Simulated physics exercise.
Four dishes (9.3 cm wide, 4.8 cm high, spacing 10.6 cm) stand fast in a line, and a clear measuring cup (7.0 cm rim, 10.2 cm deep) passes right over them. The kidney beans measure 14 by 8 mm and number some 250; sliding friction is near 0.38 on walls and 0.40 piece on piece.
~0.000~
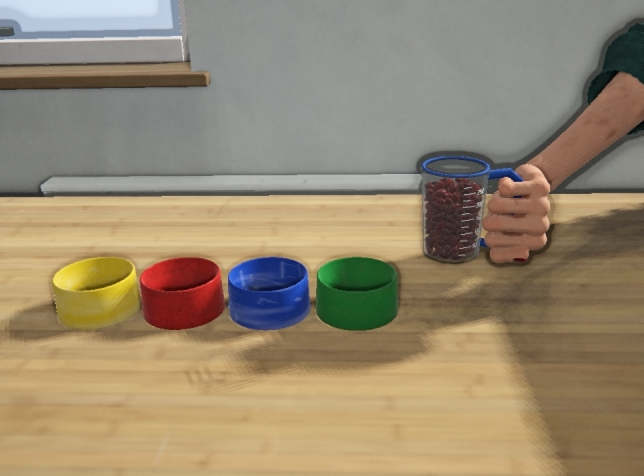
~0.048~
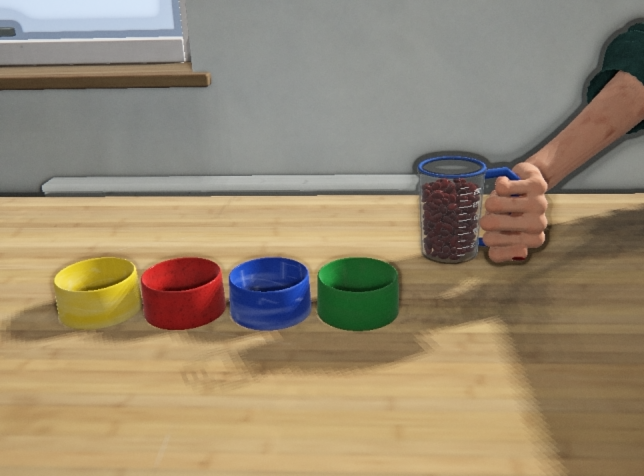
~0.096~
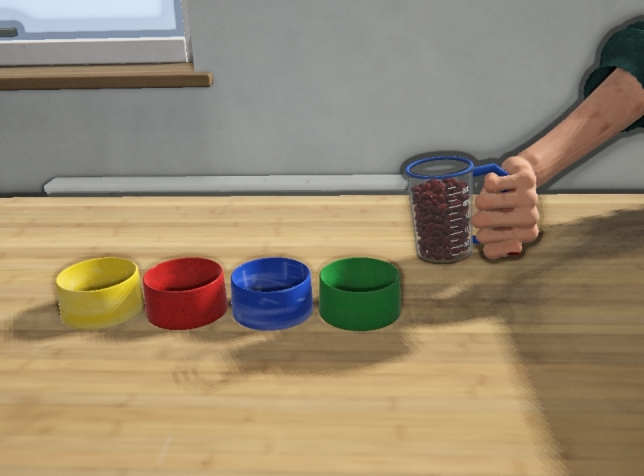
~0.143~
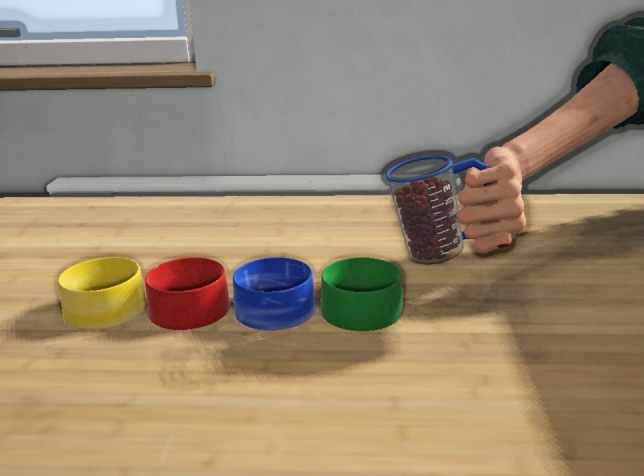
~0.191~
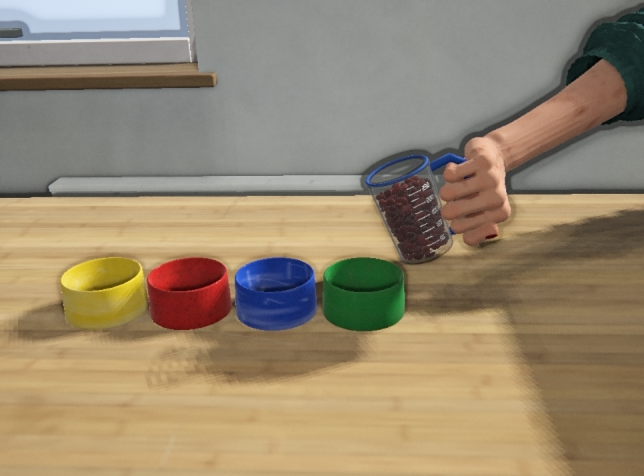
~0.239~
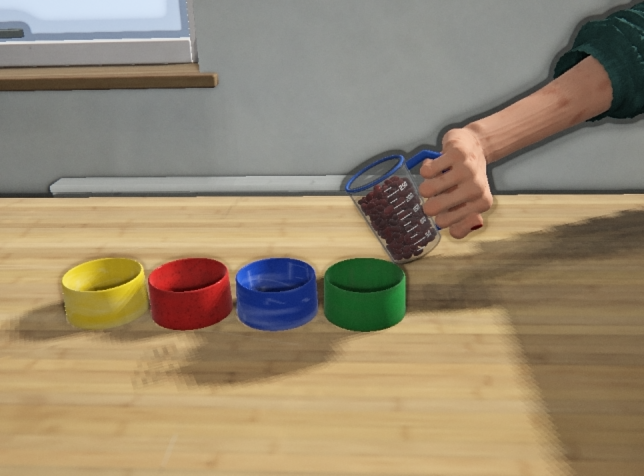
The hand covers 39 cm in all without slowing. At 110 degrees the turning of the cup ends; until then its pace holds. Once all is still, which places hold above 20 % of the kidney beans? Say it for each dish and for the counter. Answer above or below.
Red dish: Below; blue dish: Below; green dish: Below; yellow dish: Above; on the counter: Above.
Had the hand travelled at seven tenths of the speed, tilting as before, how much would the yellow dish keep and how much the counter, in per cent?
Yellow 40; counter 10.
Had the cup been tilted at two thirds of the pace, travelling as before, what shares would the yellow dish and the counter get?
In that case yellow 80, counter 20.
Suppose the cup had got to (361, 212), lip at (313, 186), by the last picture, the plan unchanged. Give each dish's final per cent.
Red 0, blue 0, green 0, yellow 70.
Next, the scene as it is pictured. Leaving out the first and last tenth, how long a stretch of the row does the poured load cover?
Roughly 20 cm.
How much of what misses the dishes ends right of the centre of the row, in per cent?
About 0 per cent.
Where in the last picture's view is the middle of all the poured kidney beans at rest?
At about (95, 301).
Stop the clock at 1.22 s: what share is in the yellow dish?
Near 55 per cent so far.
Then, at 0.61 s, tilt 88 degrees; cup holds 100 %.
Then, at 0.86 s, tilt 110 degrees; cup holds 75 %, red 10 %, yellow 10 %.
Then, at 1.22 s, tilt 110 degrees; cup holds 10 %, red 10 %, yellow 55 %.
In the end, at 2.7 s, red 10 %, blue 0 %, green 0 %, yellow 65 %, counter 30 %.
